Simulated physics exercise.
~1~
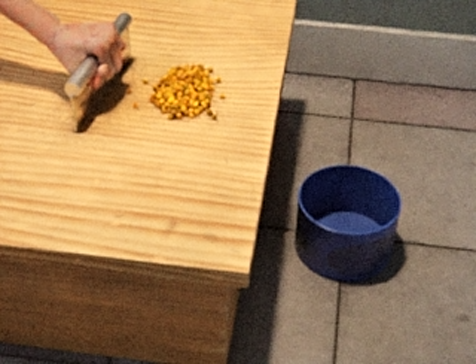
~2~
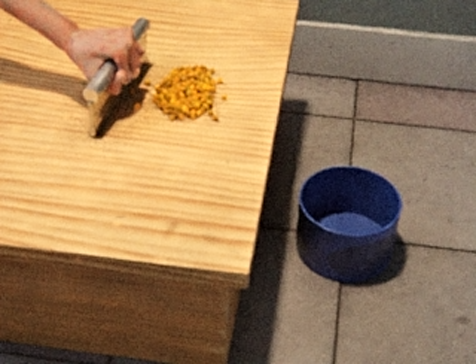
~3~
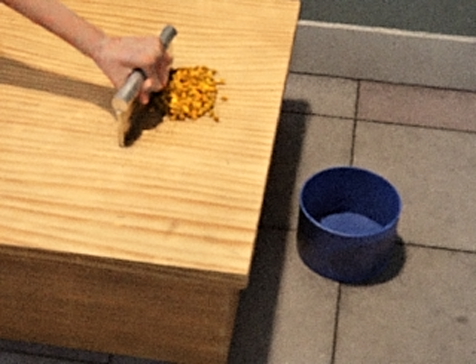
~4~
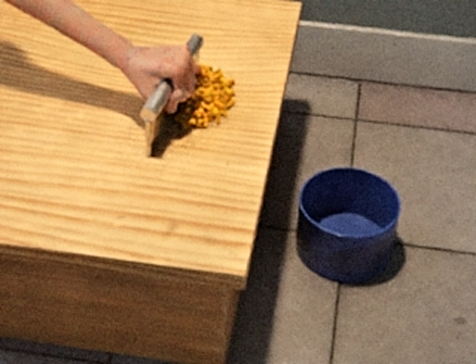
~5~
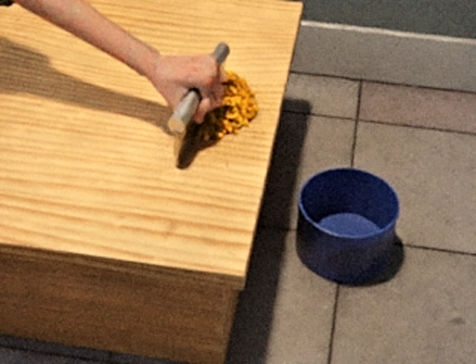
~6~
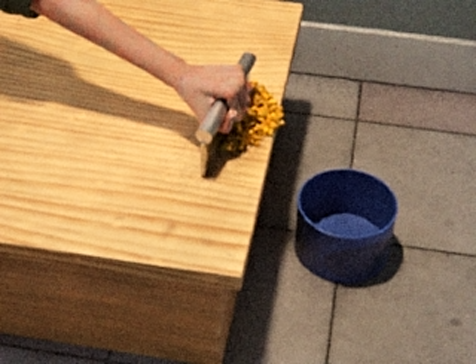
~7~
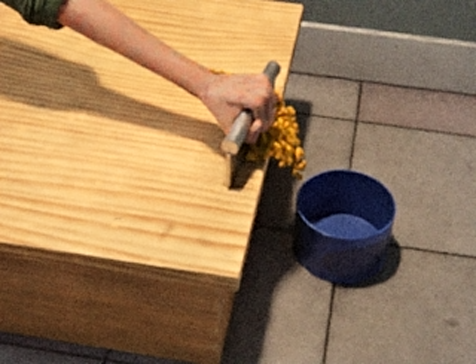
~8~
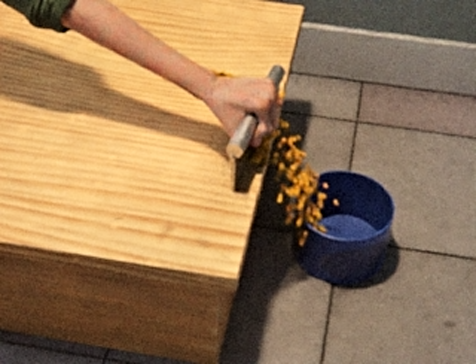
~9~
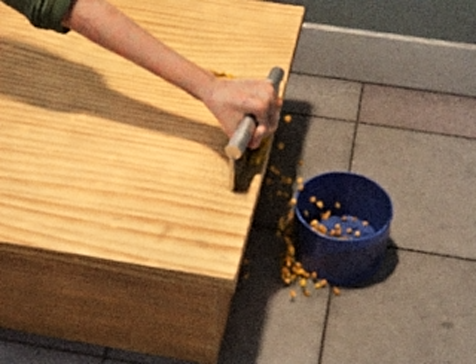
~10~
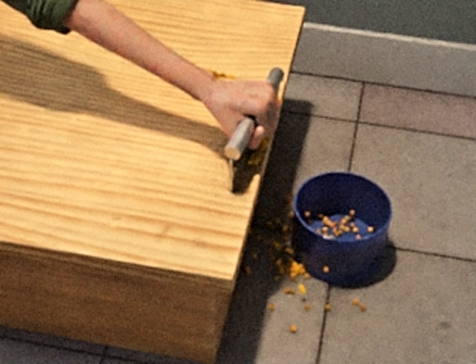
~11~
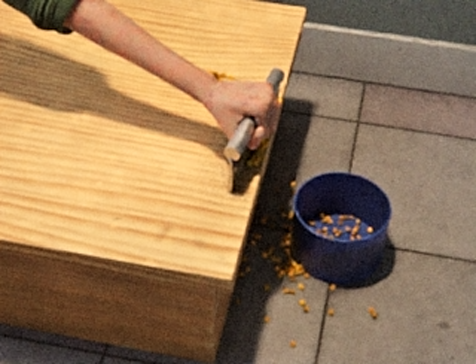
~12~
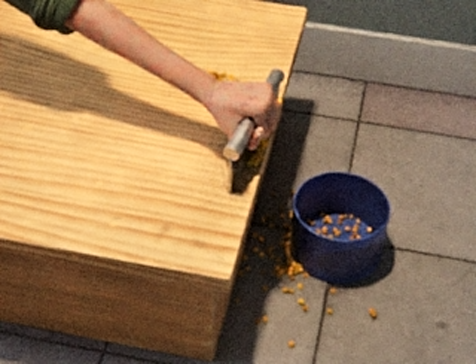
A hand holding a scraper pushes a small heap of yellow-orange maize kernels across a pale wooden tabletop, seen from above at an angle. A blue pot stands on the grey tiled floor to the right, below the table's edge. The blade slides steadily right and slightly towards the viewer, driving the heap to the edge, where kernels begin to spill over. The hand stops at the brink as the kernels pour down, some landing in the pot and others scattering on the tiles beside it. At the end, the pot holds a portion, stray kernels lie on the floor, and some remain on the table by the motionless hand.
